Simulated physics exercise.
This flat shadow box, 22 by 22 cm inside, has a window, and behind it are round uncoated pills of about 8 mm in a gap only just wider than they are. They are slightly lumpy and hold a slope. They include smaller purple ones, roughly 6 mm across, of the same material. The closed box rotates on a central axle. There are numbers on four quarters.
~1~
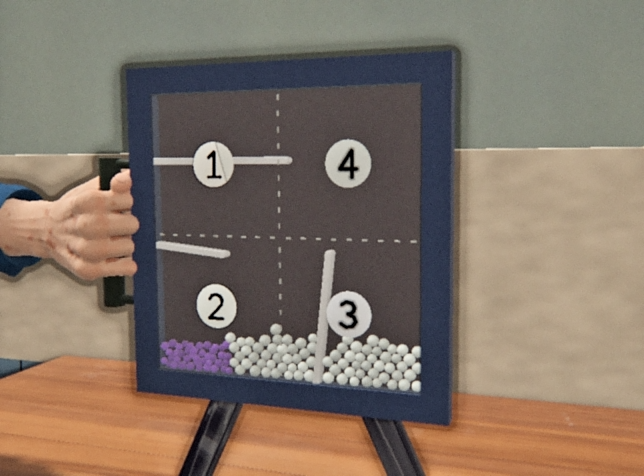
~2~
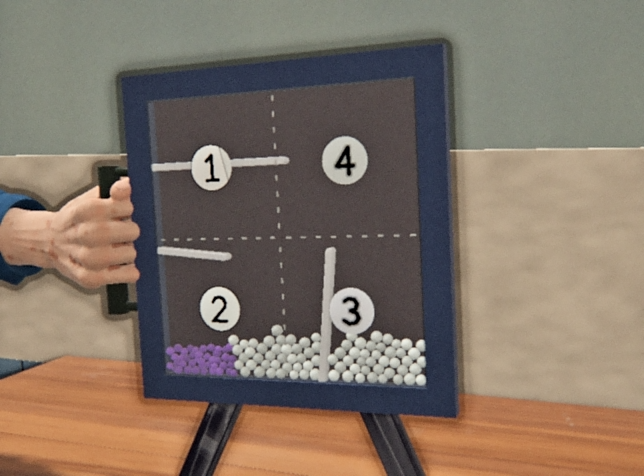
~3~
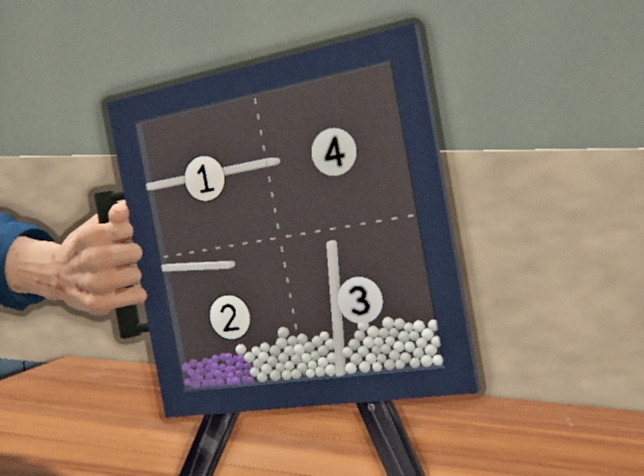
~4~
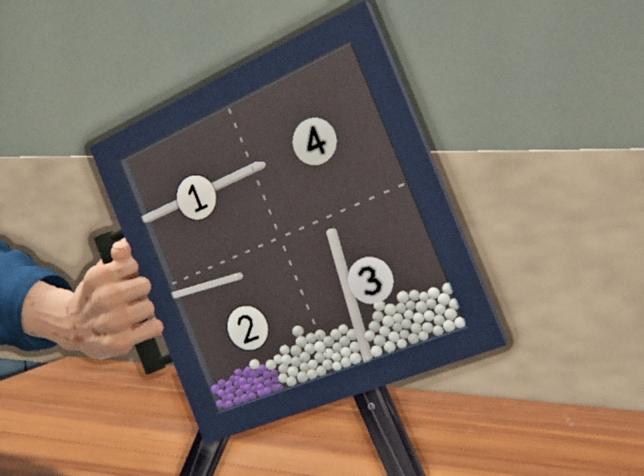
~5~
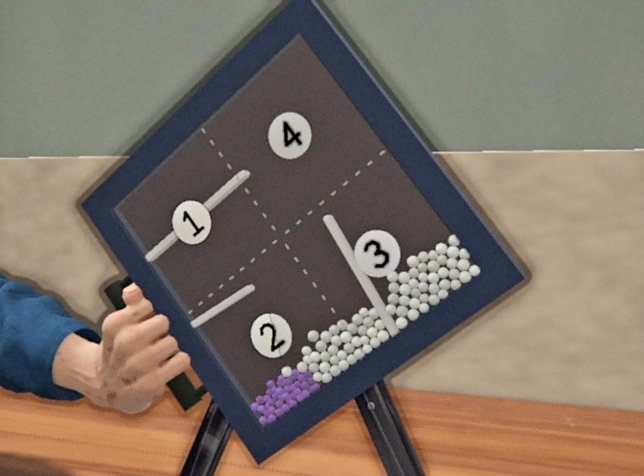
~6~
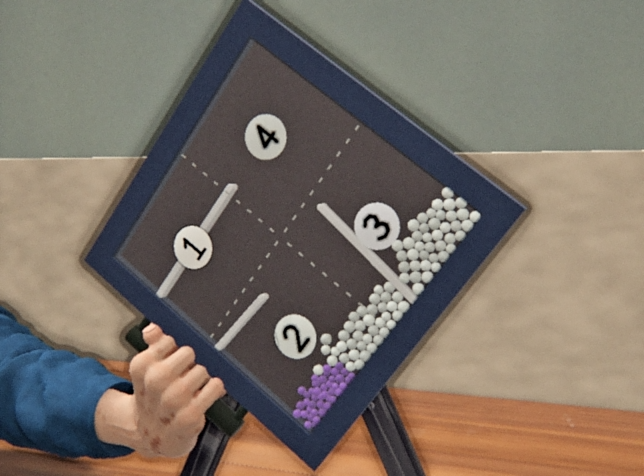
A hand turning a blue-framed square case anticlockwise on a stand, white and purple balls staying heaped along its tilting edge.
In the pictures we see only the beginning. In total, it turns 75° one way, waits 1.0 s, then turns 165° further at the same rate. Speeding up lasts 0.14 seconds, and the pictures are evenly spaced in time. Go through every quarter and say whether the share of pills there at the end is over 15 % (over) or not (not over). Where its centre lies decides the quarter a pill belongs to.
No. 1 - not over, 2 - not over, 3 - not over, 4 - over.
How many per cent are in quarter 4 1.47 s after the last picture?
About 0 per cent.
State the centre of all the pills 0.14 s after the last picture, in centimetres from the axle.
9 cm right, 4 cm below.
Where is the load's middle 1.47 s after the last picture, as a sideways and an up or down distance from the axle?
Right about 6 cm, up about 6 cm.
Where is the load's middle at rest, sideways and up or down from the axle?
The middle sits around 1 cm right of it and 10 cm below it.
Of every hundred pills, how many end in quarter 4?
Around 100 in a hundred.
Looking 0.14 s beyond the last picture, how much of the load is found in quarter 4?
Share: Near 0 per cent.
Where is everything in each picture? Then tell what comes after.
The first frame shows level; about 120 pills; pills' middle (278, 359); highest (276, 330); no. 1 (213, 165), no. 2 (217, 306), no. 3 (349, 315), no. 4 (348, 164).
The second frame shows turned 3° anticlockwise; pills' middle (283, 359); highest (377, 337).
The third frame shows turned 10° anticlockwise; pills' middle (297, 359); highest (434, 325); wall ends (230, 265), (275, 161), (332, 244).
The fourth frame shows turned 23° anticlockwise; pills' middle (321, 355); highest (448, 289).
The fifth frame shows turned 38° anticlockwise; pills' middle (349, 343); highest (454, 240).
The sixth frame shows turned 53° anticlockwise; pills' middle (372, 324); highest (448, 193); no. 1 (193, 247), no. 2 (295, 337), no. 3 (377, 226), no. 4 (266, 137).
Then, 0.14 s later than the last picture, it stands 75° anticlockwise; the pills' middle is 9 cm right of and 4 cm below the centre; no. 2, 60 %, no. 3, 40 %.
Then, 1.47 s later than the last picture, it stands 158° anticlockwise; the pills' middle is 6 cm right of and 6 cm above the centre; no. 2, 65 %, no. 3, 35 %.
Then, 1.80 s later than the last picture, it has come round 240° anticlockwise; the pills' middle is 2 cm left of and 4 cm below the centre; no. 2, 15 %, no. 3, 40 %, no. 4, 50 %.
At rest 2.9 s after the last picture, it has come round 240° anticlockwise; no. 1, 0 %, no. 2, 0 %, no. 3, 0 %, no. 4, 100 %.
